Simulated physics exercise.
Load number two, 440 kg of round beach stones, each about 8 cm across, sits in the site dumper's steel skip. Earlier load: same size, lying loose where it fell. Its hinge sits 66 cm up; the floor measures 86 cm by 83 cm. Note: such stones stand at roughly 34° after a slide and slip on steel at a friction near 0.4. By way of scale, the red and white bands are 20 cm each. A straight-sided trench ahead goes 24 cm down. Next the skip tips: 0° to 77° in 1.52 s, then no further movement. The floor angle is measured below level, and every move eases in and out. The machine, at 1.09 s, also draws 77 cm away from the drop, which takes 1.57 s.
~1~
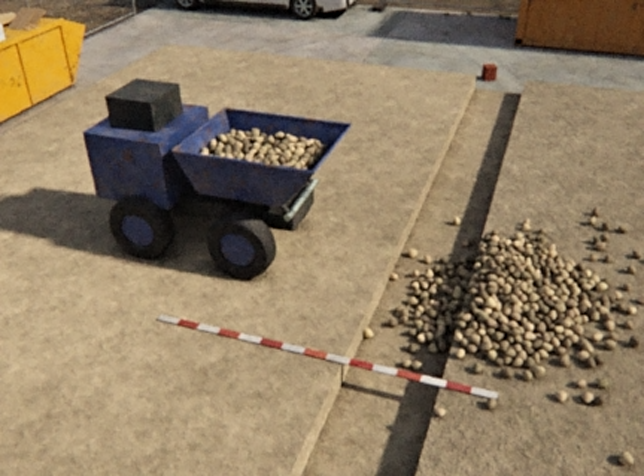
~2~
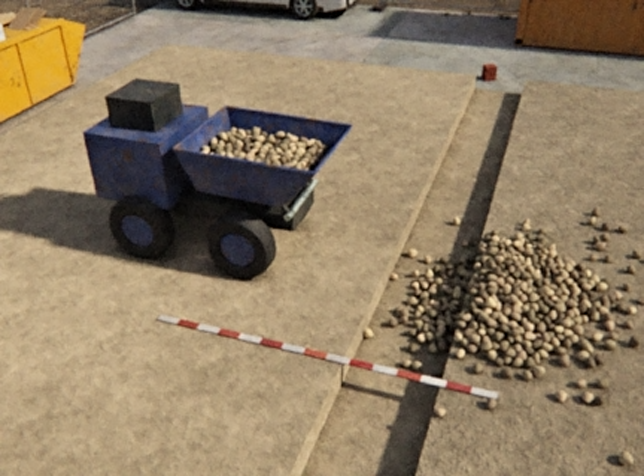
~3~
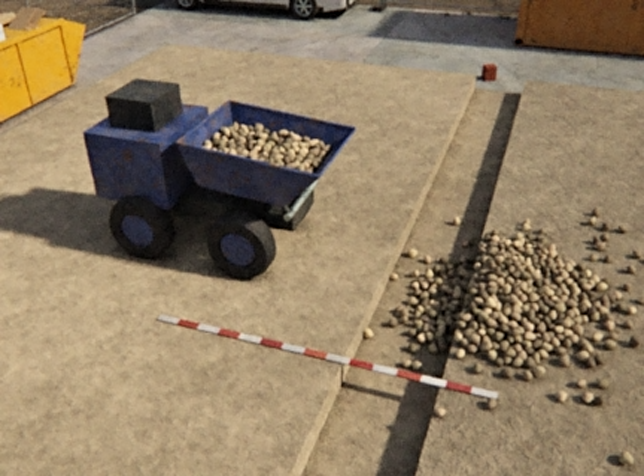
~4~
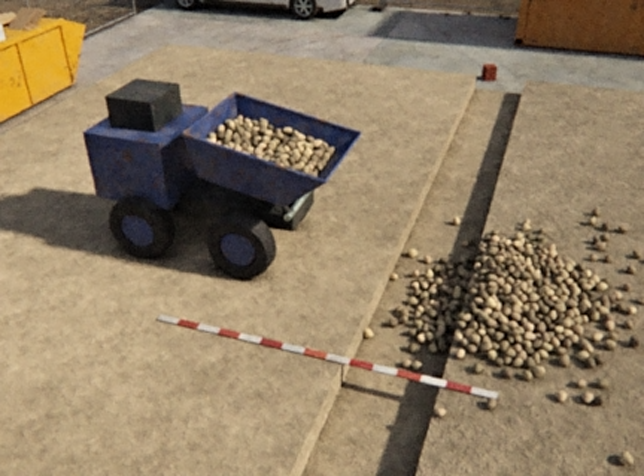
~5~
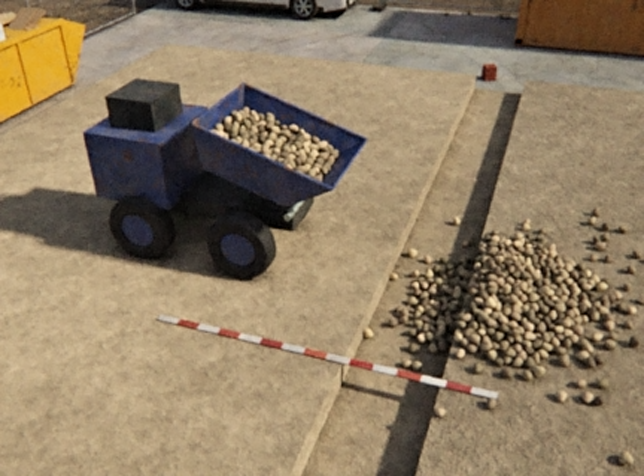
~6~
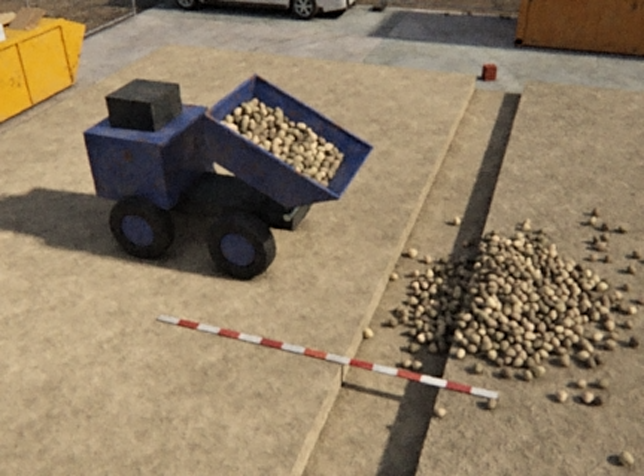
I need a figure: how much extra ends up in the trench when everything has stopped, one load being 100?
Roughly 70 per cent of a load more.
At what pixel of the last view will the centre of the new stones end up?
They settle centred around (404, 282).
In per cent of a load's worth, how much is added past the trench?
Close to 0 parts in a hundred.
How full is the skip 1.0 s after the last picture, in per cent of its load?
About 35 per cent is held.
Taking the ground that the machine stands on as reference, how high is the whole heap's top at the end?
24 cm.
Then, 0.5 s after the last picture the floor is at 65°; in per cent of one load, 100 in the skip, 20 in the trench, 80 past the trench; the foremost stones are past the picture's edge.
Then, 1.0 s after the last picture the floor is at 77°; in per cent of one load, 34 in the skip, 23 short of the trench, 63 in the trench, 80 past the trench; the foremost stones are past the picture's edge.
Then, 2.5 s after the last picture the floor is at 77°; in per cent of one load, 0 in the skip, 30 short of the trench, 90 in the trench, 80 past the trench; the foremost stones are past the picture's edge.
Then, 5.2 s after the last picture the floor is at 77°; in per cent of one load, 0 in the skip, 30 short of the trench, 90 in the trench, 80 past the trench; the foremost stones are past the picture's edge. Net gain in the trench, 70.
